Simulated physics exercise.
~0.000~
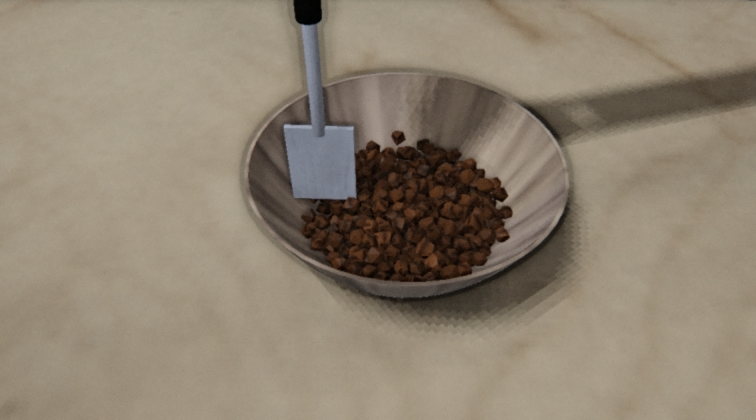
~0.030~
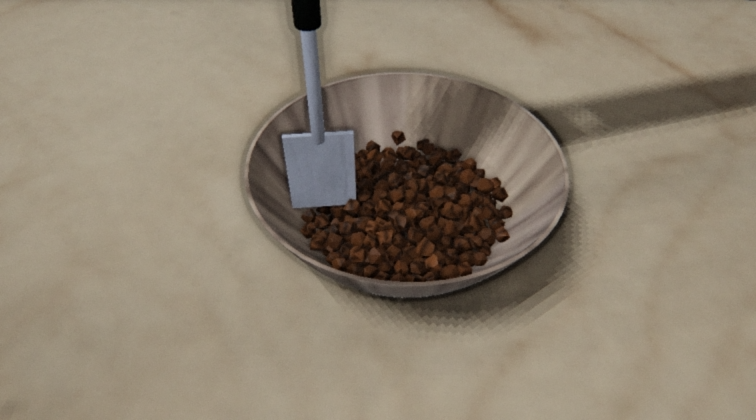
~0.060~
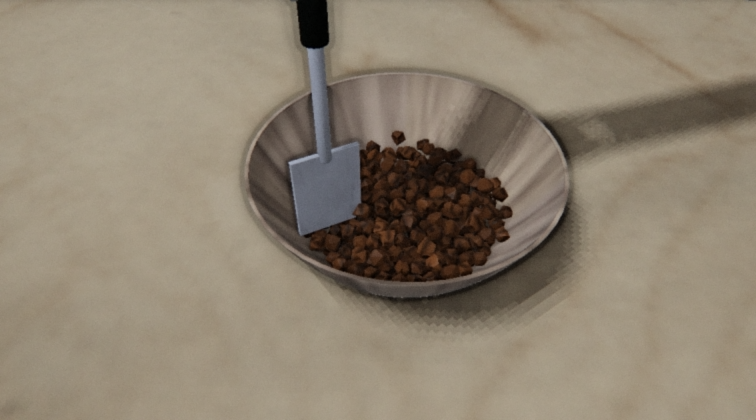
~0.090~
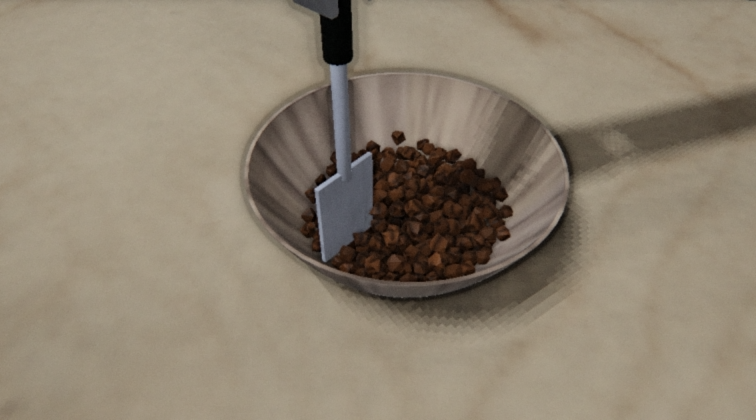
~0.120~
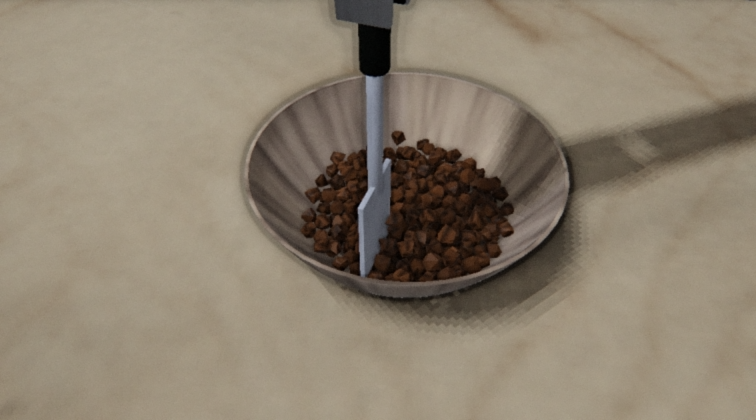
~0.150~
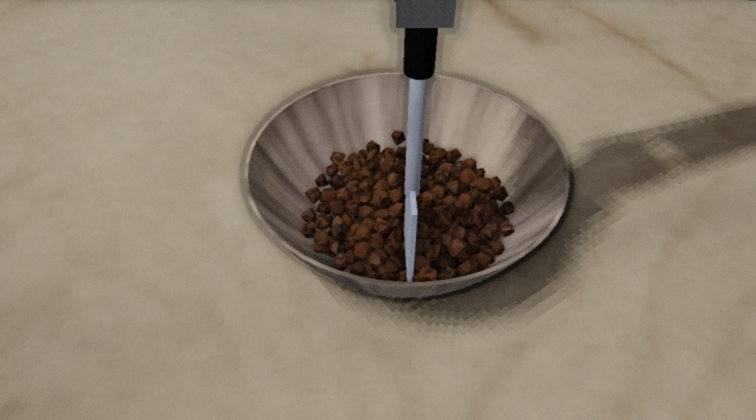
A flat-bladed spoon held upright by a robot arm swept from the left side of a bowl of brown pellets around to the near side, turning edge-on as the pile barely shifted.
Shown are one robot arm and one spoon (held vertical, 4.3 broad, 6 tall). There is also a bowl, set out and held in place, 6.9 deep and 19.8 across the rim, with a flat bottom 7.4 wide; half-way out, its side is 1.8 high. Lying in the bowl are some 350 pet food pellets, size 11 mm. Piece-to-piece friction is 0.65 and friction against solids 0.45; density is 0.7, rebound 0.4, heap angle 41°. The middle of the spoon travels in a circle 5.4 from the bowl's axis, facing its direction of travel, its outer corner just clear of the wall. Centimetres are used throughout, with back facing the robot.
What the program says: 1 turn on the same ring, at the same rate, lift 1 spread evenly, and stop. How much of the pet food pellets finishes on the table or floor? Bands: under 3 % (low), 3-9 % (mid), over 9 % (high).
Mid.
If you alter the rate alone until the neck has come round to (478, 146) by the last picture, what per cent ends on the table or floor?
I'd put it close to 10 per cent.
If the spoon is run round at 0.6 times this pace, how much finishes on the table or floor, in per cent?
Close to 0 in a hundred.
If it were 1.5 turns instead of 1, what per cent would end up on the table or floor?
Close to 5 in a hundred.
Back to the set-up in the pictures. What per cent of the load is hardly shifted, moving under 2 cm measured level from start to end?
Roughly 70 per cent.
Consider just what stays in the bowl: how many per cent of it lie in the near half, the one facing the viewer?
Close to 50 in a hundred.
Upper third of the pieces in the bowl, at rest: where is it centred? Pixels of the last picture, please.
In the final view it lies around (378, 199).
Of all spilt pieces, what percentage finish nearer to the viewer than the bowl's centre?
20 per cent, roughly.
After 0.29 s, 194° round, highest piece 8 above the table; 352 in the bowl, 2 in flight or on the tool.
After 0.43 s, 295° round, highest piece 9 above the table; 340 in the bowl, 7 on the table or floor, 7 in flight or on the tool.
After 0.70 s, 0° round, highest piece 7 above the table; 334 in the bowl, 20 on the table or floor.
After 1.40 s, 0° round, highest piece 6 above the table; 334 in the bowl, 20 on the table or floor.
At rest, 334 in the bowl, 20 on the table or floor. That is 6 % on the table or floor.
